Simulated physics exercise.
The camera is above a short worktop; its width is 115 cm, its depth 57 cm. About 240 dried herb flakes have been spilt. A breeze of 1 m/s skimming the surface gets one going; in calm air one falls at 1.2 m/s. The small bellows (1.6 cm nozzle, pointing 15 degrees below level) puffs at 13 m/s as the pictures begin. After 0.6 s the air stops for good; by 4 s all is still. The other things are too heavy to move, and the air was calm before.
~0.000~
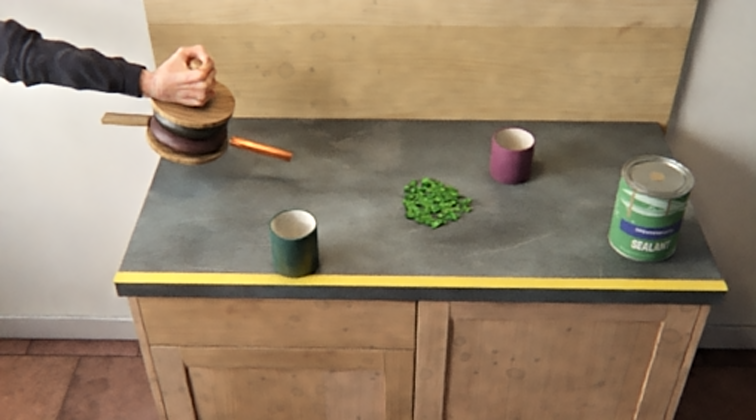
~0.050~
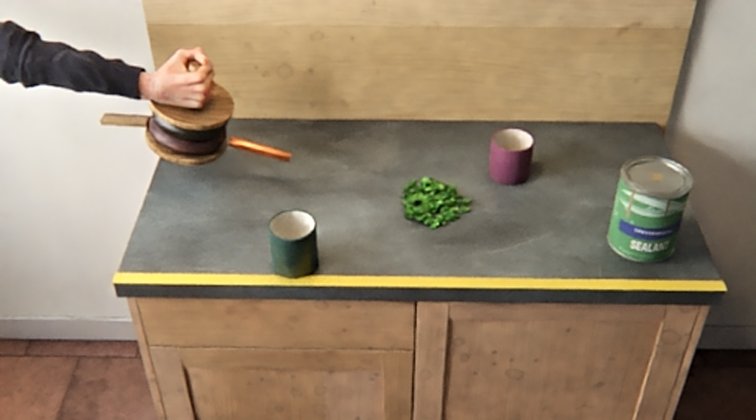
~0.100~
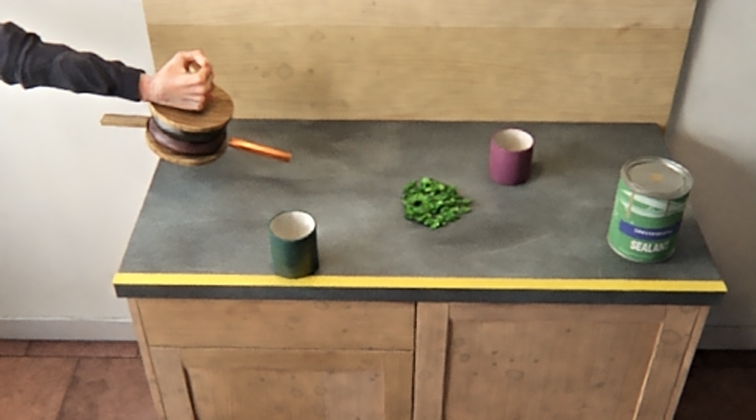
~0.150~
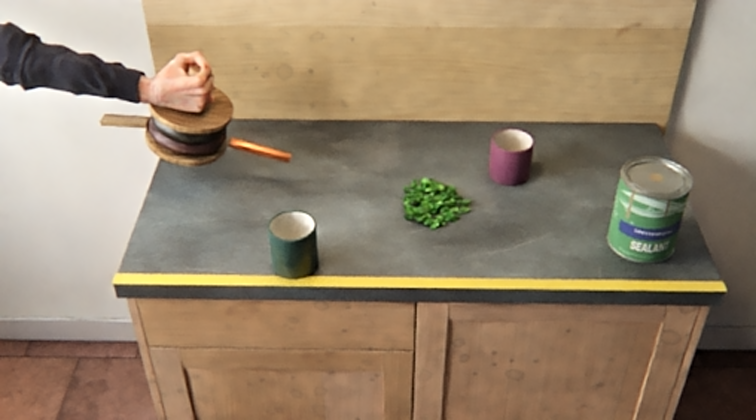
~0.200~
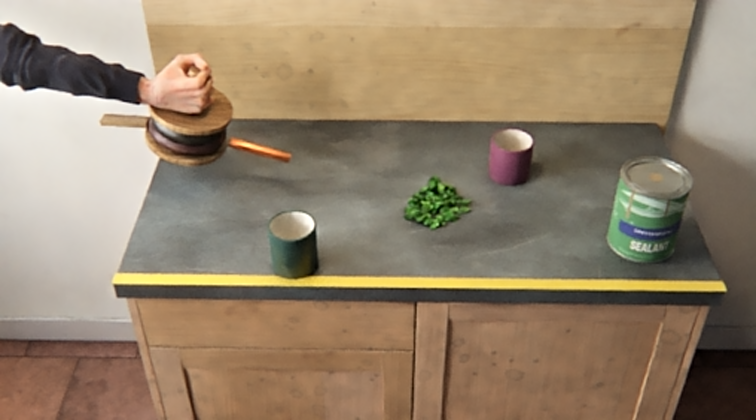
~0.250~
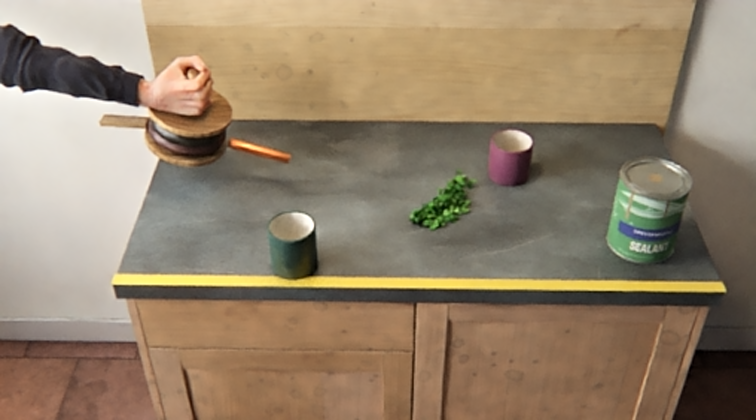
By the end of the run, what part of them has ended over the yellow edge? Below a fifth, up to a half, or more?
The share over the yellow edge is under a fifth.
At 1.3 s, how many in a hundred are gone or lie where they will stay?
Near 100 %.
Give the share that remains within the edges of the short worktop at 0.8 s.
Some 80 per cent.
After 0.8 s the count stands so, 1 % are over the yellow edge; the middle of those left on the top is near (616, 249).
After 1.3 s the count stands so, 2 % are over the yellow edge; the middle of those left on the top is near (616, 255).
After 2.2 s the count stands so, 2 % are over the yellow edge; the middle of those left on the top is near (616, 255).
After 4.0 s, at the end, 2 % are over the yellow edge; the middle of those left on the top is near (616, 255).
